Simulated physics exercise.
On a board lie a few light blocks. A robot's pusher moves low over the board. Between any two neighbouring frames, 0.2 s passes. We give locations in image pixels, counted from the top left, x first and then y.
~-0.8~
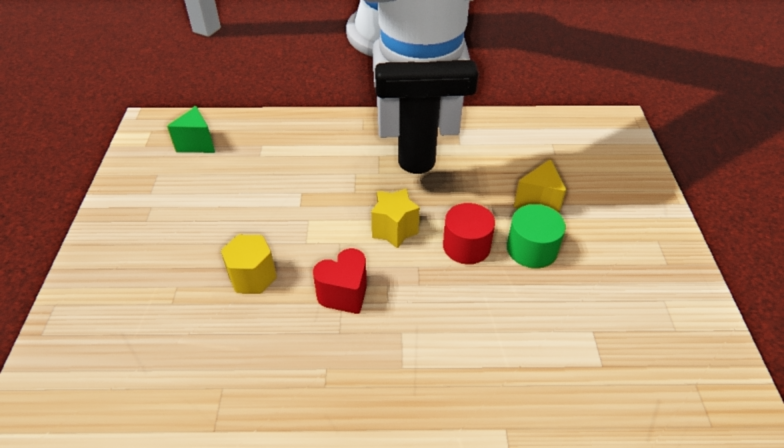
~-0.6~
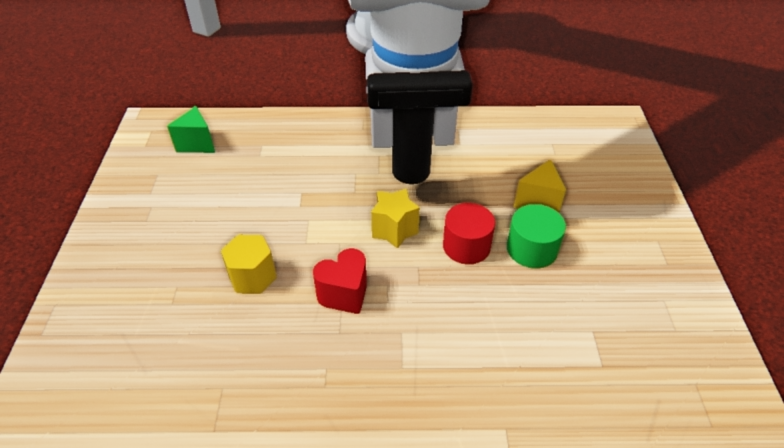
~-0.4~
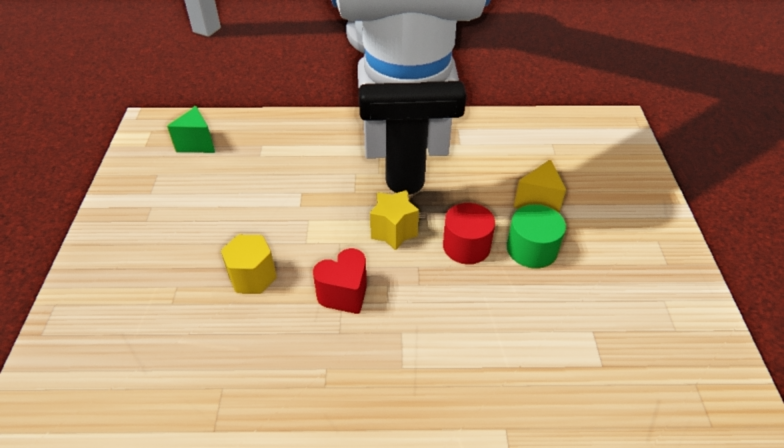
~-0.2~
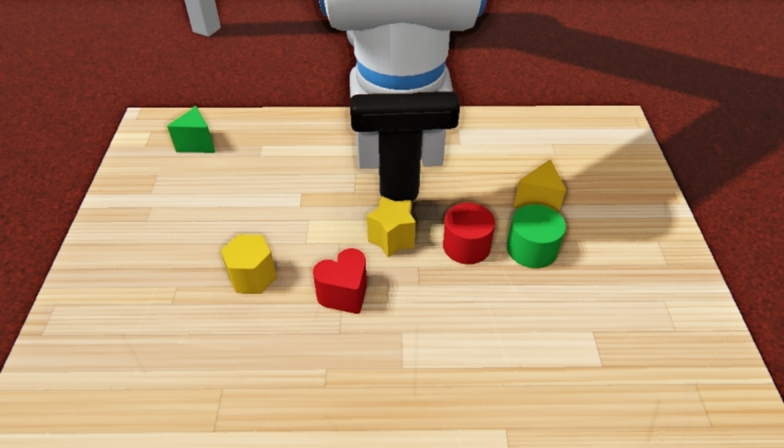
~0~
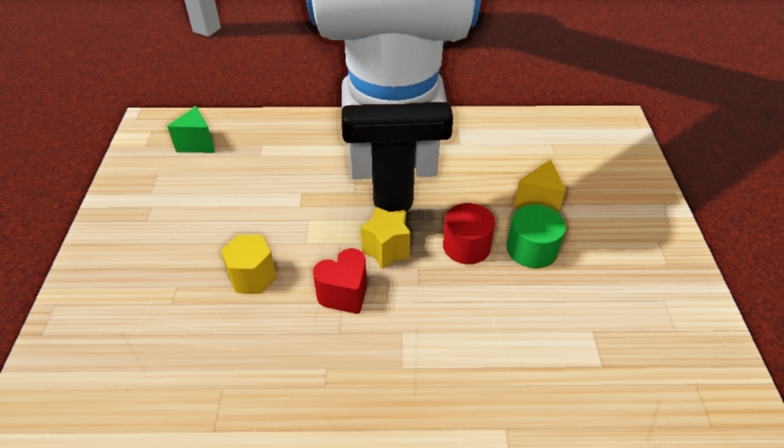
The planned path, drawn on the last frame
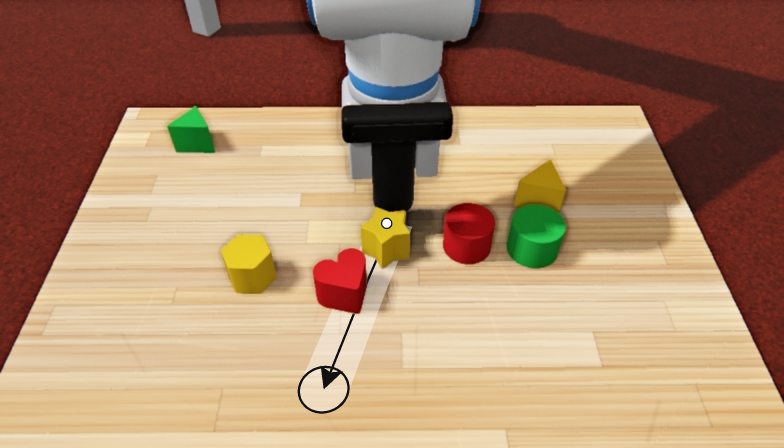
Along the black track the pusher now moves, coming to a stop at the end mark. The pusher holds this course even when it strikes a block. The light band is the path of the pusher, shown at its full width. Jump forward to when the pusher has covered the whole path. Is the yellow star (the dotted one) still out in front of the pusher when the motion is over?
In short: Yes.
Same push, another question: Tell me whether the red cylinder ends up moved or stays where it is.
If the pusher follows that path, the red cylinder stays in its place.
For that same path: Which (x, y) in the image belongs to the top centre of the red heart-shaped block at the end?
Its top middle is near (272, 358).
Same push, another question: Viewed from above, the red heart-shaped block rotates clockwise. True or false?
This is true.
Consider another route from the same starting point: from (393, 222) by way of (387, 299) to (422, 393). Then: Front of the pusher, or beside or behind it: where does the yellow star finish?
The pusher moves past it.
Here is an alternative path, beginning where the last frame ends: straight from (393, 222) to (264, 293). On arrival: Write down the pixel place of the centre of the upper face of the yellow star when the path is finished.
I predict (368, 247).
Drawn move, from (393, 222) directly to (324, 389); the dot is on the yellow star.
On the path given first. One third of the way, pusher at (371, 252); red heart-shaped block at (318, 302), turned 15° clockwise; yellow star at (363, 277).
Two thirds of the way, pusher at (347, 308); red heart-shaped block at (280, 346), turned 80° clockwise; yellow star at (342, 340).
At the end, pusher at (321, 372); red heart-shaped block at (272, 358), turned 125° clockwise; yellow star at (319, 411), turned 15° anticlockwise; red cylinder still.
